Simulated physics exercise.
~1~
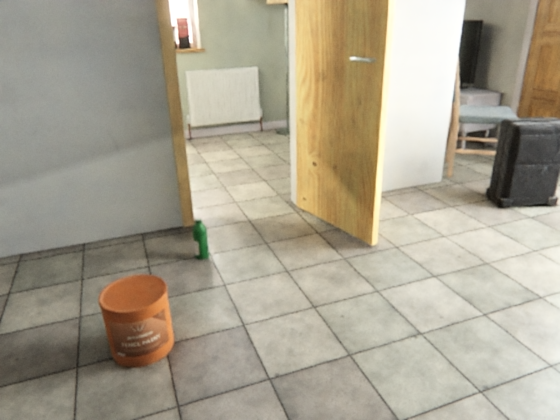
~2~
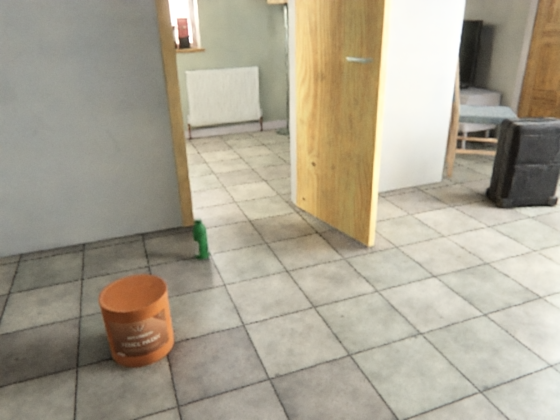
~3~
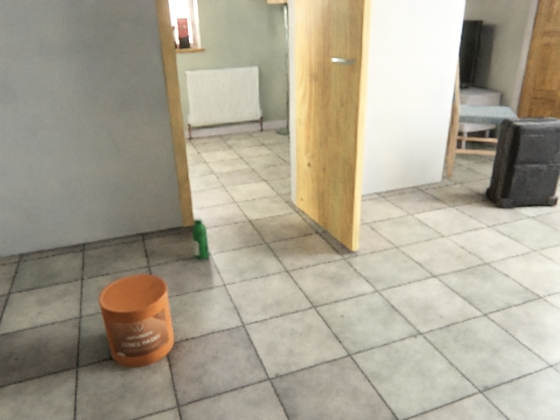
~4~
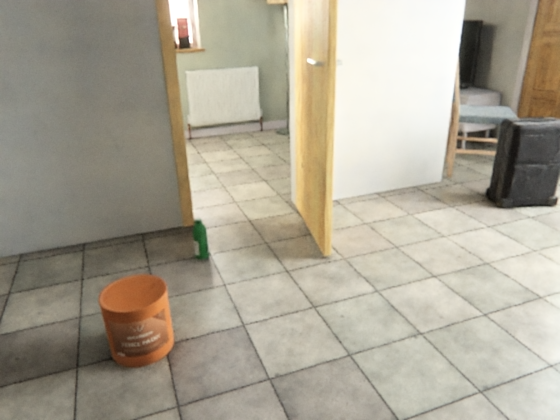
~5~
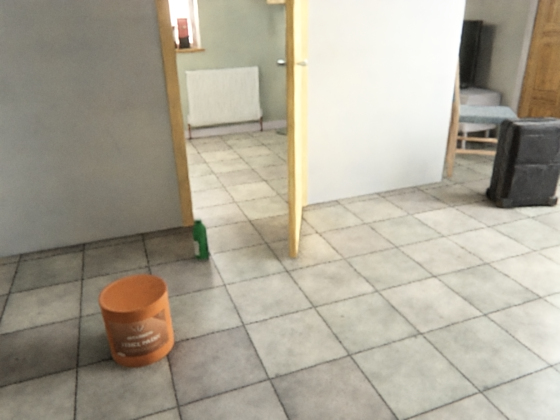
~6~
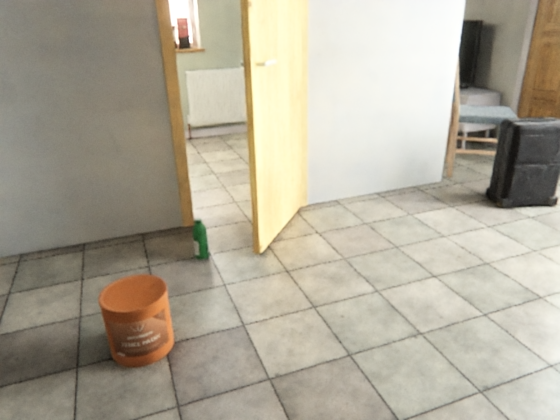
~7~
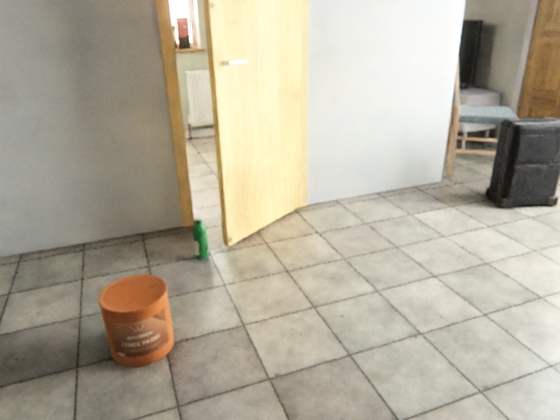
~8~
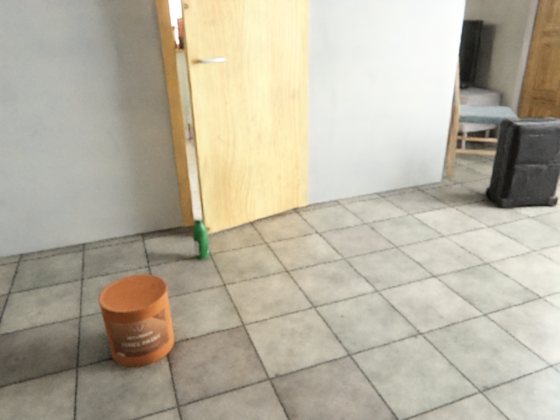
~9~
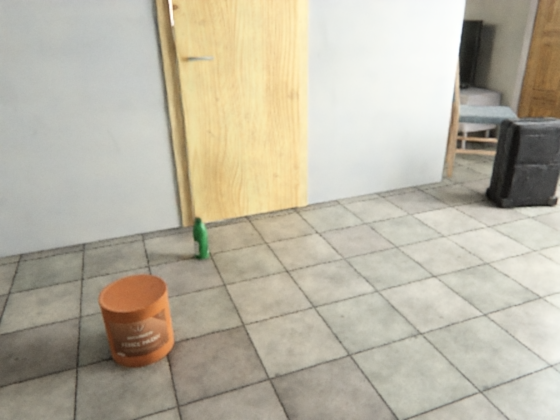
Wooden door swinging steadily shut across a grey tiled floor, closing fully behind a green bottle and orange bucket that stay still.
